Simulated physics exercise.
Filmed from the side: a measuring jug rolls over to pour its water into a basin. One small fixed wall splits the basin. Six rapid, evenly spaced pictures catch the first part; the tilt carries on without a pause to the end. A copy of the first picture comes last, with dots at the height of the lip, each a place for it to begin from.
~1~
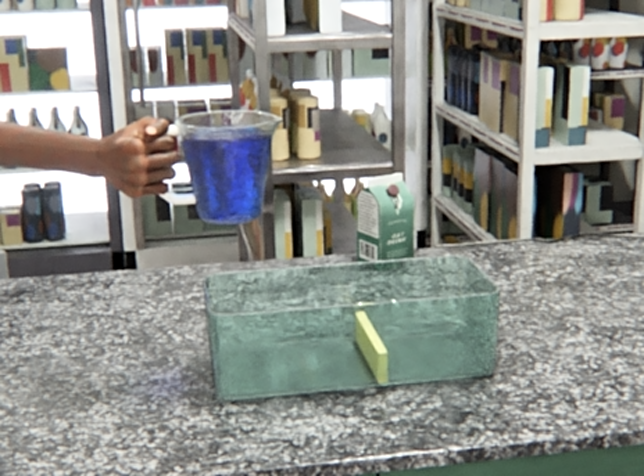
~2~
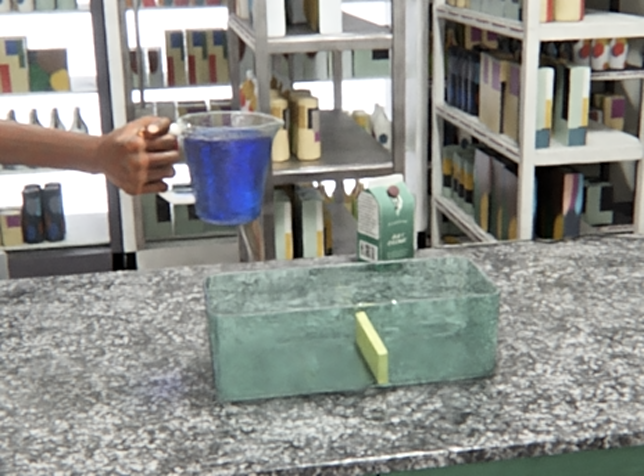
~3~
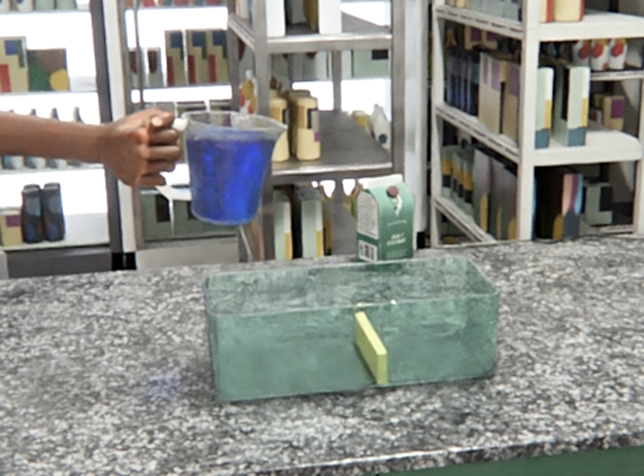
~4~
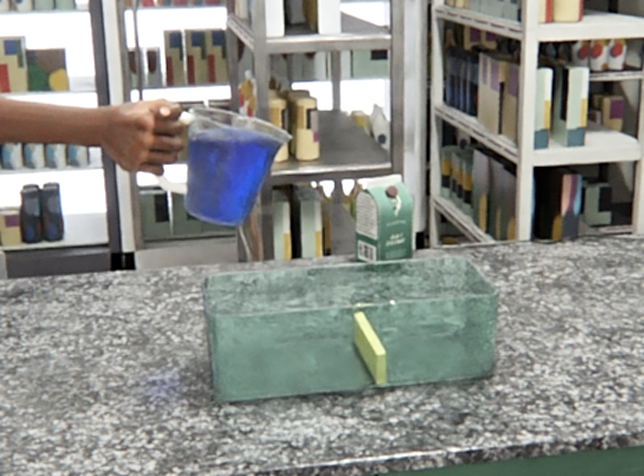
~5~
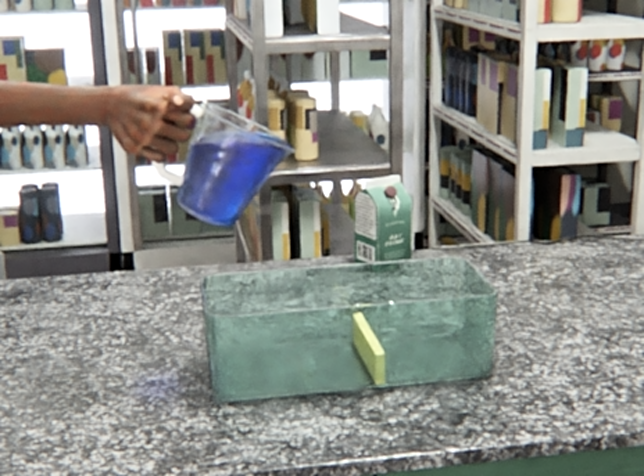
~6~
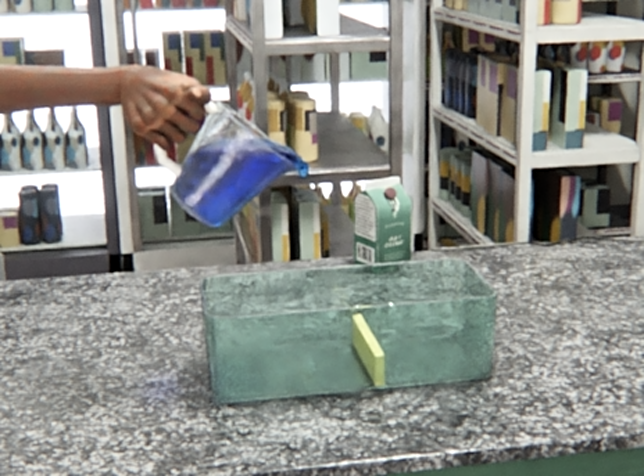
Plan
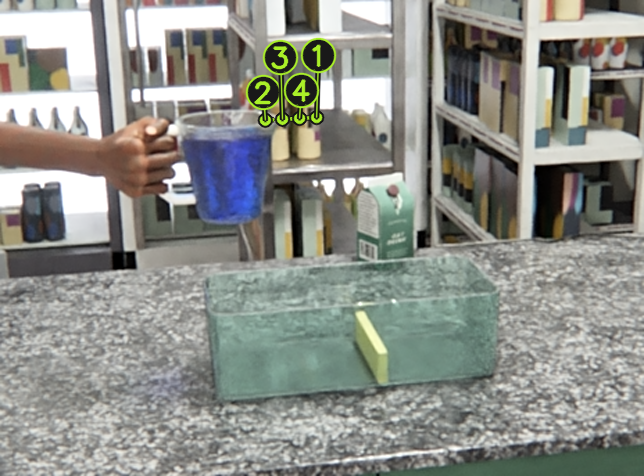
A clear measuring jug of blue liquid, held by a hand at left above a greenish glass basin on a speckled counter, stays upright, then tilts steadily rightward until the liquid reaches over its lip.
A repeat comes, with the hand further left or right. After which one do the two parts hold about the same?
Place 1.
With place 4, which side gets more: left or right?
The left one.
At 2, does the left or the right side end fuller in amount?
The left side.
On the marked copy, 1 at (316, 117); 2 at (265, 120); 3 at (282, 119); 4 at (299, 118).
With 1, about 51 % ends left of the wall and 46 % right of it; 3 % is lost outside.
With 2, about 88 % ends left of the wall and 8 % right of it; 4 % is lost outside.
With 3, about 84 % ends left of the wall and 11 % right of it; 5 % is lost outside.
With 4, about 68 % ends left of the wall and 28 % right of it; 5 % is lost outside.
